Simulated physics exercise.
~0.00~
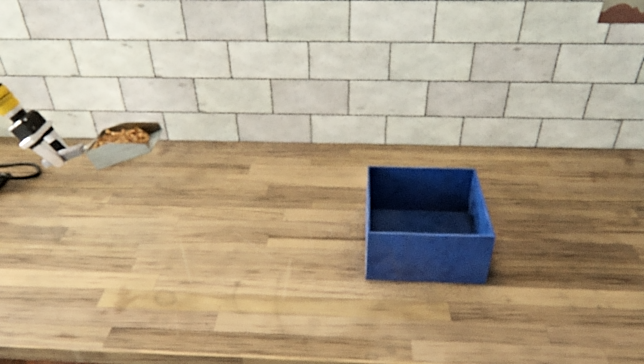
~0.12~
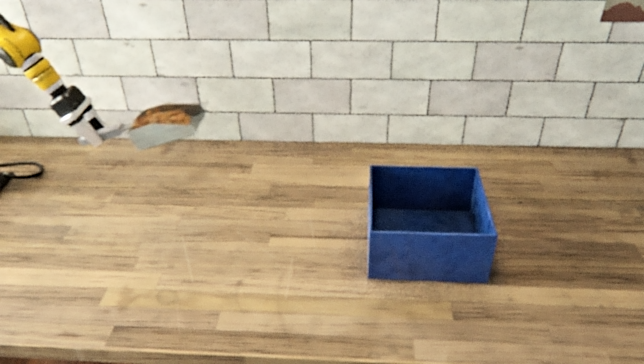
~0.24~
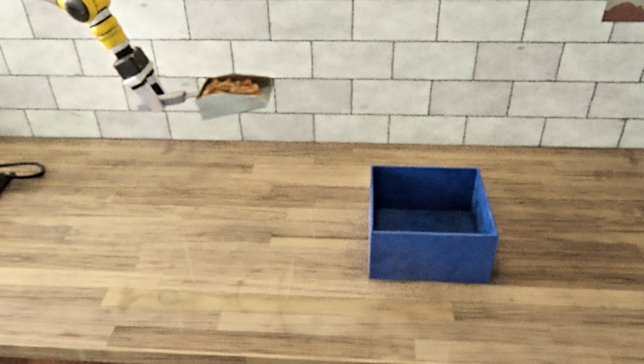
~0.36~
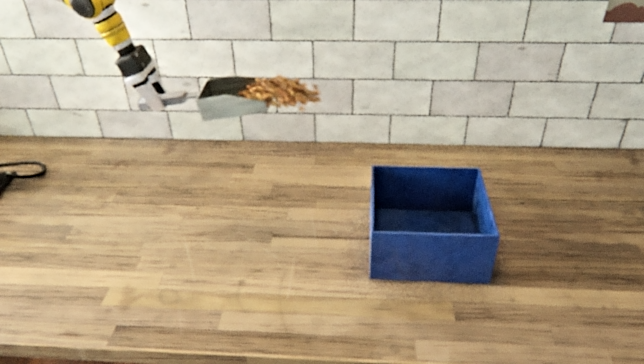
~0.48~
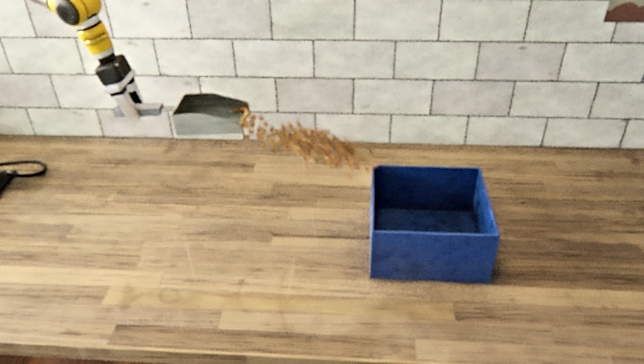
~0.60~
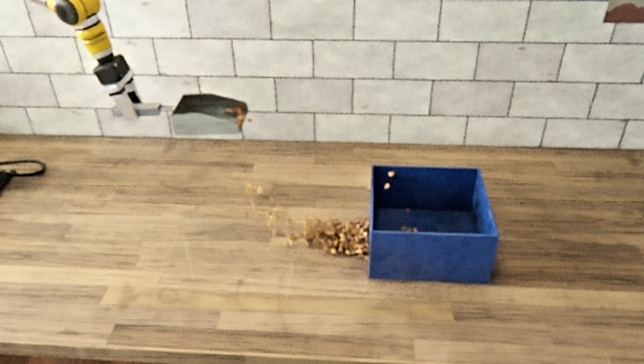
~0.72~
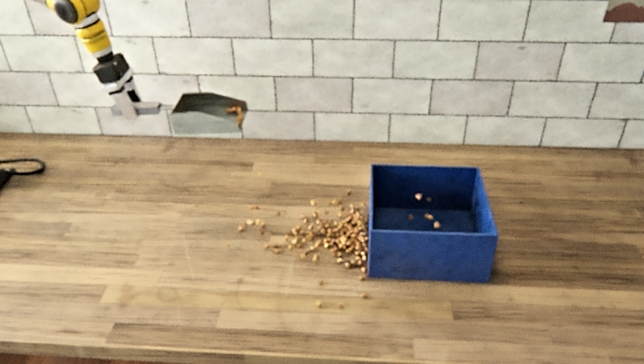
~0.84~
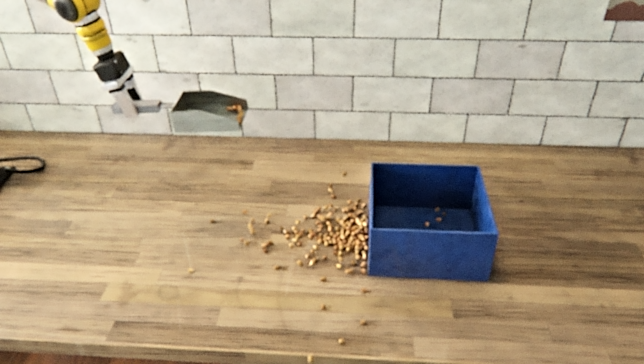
A robot arm lifted a scoop of dried beans up and to the right, then stopped and drew back slightly, flinging them toward a blue bin. Most fell short and scattered across the wooden table beside it, while only a few landed inside.
